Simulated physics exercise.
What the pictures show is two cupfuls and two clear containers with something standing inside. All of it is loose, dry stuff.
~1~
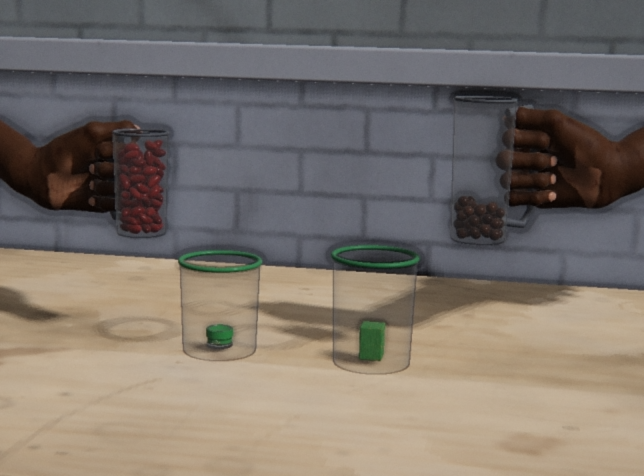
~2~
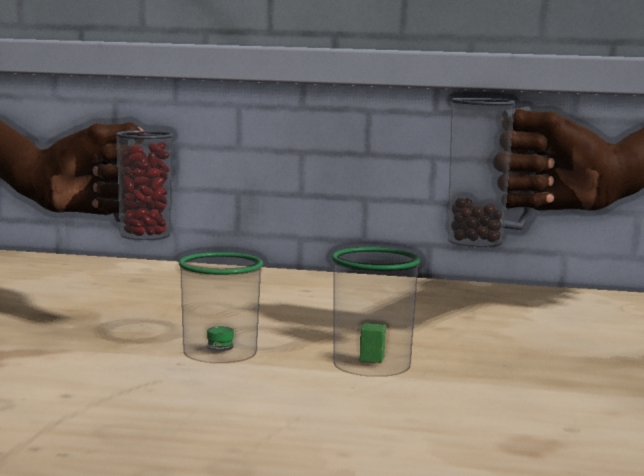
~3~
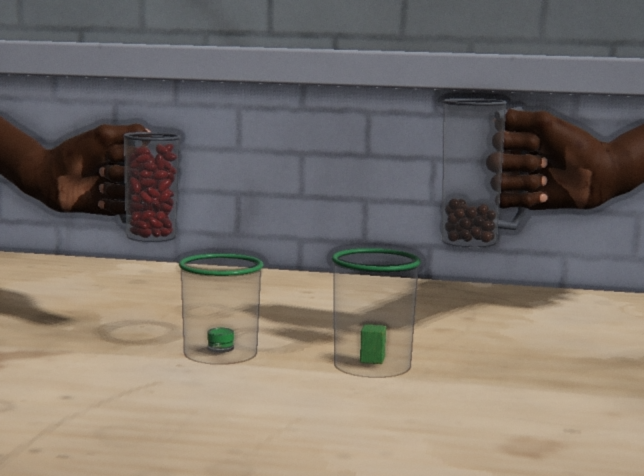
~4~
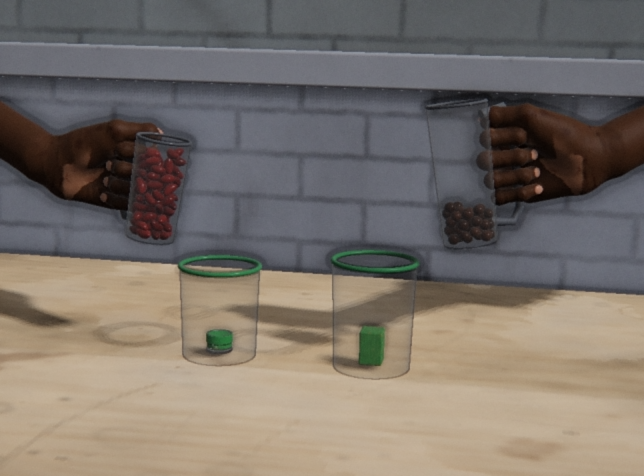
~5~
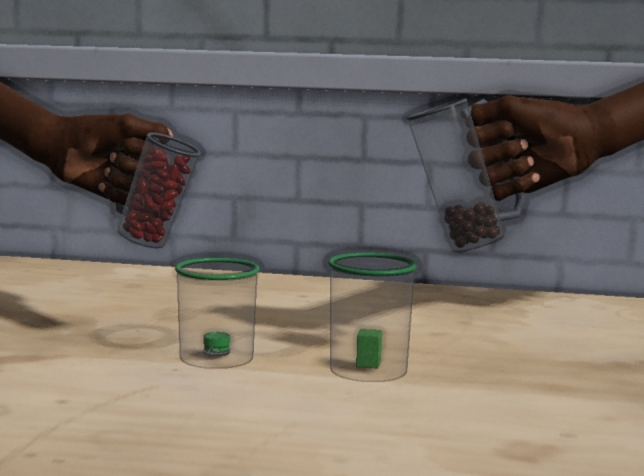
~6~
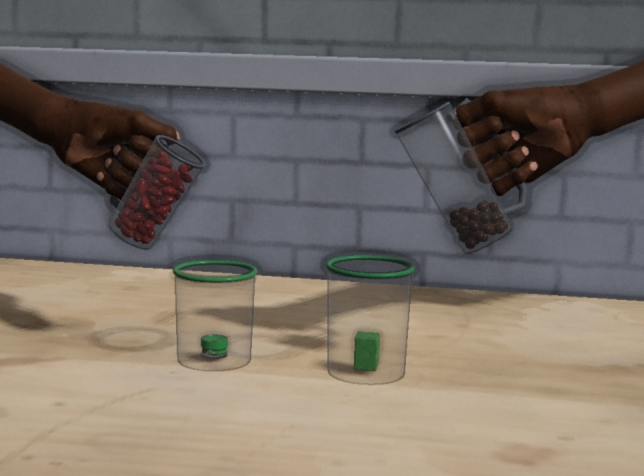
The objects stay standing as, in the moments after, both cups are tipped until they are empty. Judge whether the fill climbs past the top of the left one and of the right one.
Left: Fill climbs past it. Right: Top stays clear.
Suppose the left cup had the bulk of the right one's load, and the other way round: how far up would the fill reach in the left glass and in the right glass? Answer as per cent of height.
Some 30 for the left one, some 45 for the right one.
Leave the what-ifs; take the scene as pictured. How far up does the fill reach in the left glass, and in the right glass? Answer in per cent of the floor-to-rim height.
Estimates: Left some 50; right some 20.
Then, 0.35 s on from there, left glass empty, all of its cupful still in the cup; right glass empty, all of its cupful still in the cup.
Then, 0.79 s on from there, left glass empty, all of its cupful still in the cup; right glass empty, all of its cupful still in the cup.
Then, 1.27 s on from there, left glass nearly empty, near two thirds of its cupful still in the cup; right glass nearly empty, near a third of its cupful still in the cup.
In the end, left glass half full (surface near (215, 315)), nothing beside it; right glass nearly empty (surface near (367, 348)), nothing beside it; the left thing is covered; the right thing is still showing.
